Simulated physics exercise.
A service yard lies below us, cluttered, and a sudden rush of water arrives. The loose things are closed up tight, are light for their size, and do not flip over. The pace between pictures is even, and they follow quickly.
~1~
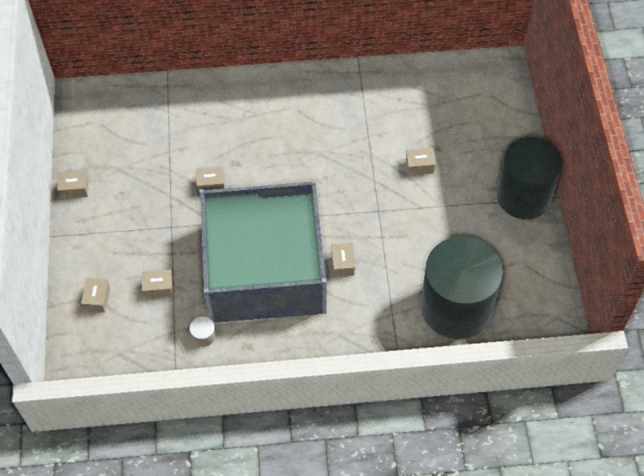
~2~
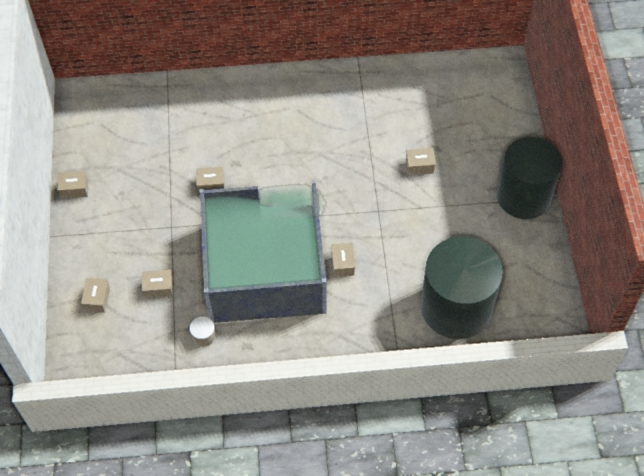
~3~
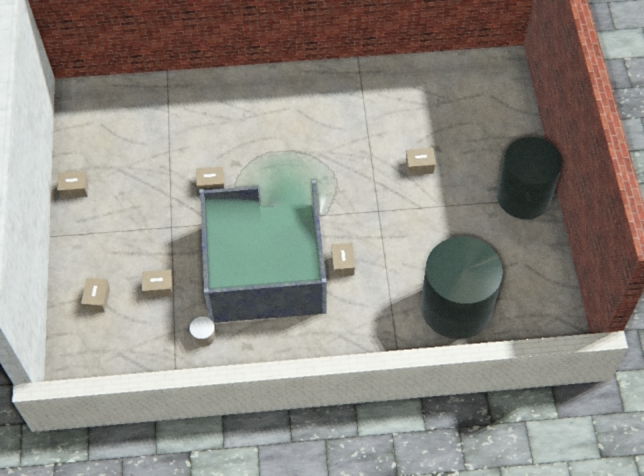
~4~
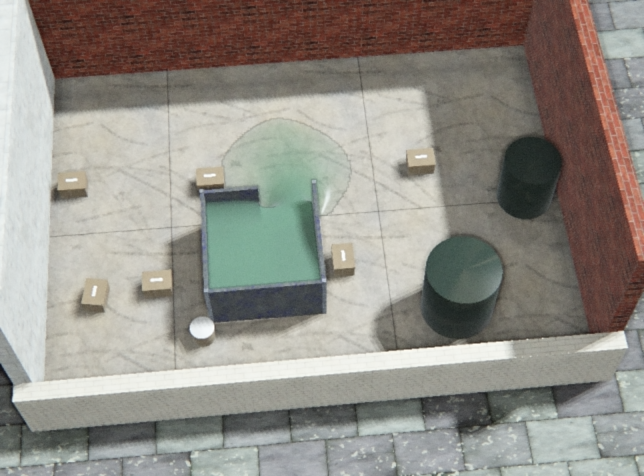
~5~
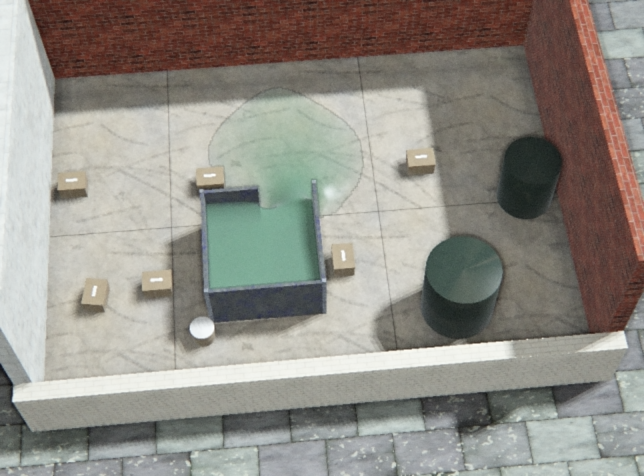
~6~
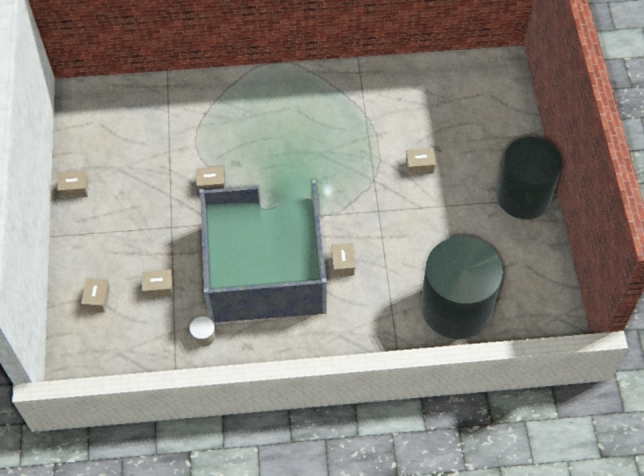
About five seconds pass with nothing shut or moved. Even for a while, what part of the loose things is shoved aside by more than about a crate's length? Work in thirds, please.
So the part that moves far is short of the one-third mark.
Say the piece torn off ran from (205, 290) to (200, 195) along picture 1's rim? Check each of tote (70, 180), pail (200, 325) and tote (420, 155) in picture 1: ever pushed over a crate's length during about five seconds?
In that order: Shifted that much, swept aside, less than that.
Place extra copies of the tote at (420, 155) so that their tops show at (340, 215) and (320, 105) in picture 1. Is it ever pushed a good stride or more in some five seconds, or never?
First one missed the mark, second one cleared the mark.
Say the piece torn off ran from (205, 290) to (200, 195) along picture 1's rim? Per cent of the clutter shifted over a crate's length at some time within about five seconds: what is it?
About 60 per cent.
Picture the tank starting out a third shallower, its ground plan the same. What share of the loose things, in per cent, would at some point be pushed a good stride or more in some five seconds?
Share: Close to 0 %.
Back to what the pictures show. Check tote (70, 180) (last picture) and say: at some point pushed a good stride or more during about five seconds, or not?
At least that much.
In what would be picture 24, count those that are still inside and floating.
The answer would be 0.
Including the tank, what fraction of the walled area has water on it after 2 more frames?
Estimate: Near 30 %.
A moment on, 0 of 7 are well off their spots; 0 afloat.
Next, 0 of 7 are well off their spots; 0 afloat.
Later, 0 of 7 are well off their spots; 0 afloat.
In the end, 1 of 7 are well off their spots, and 1 have been at some point; 0 afloat.
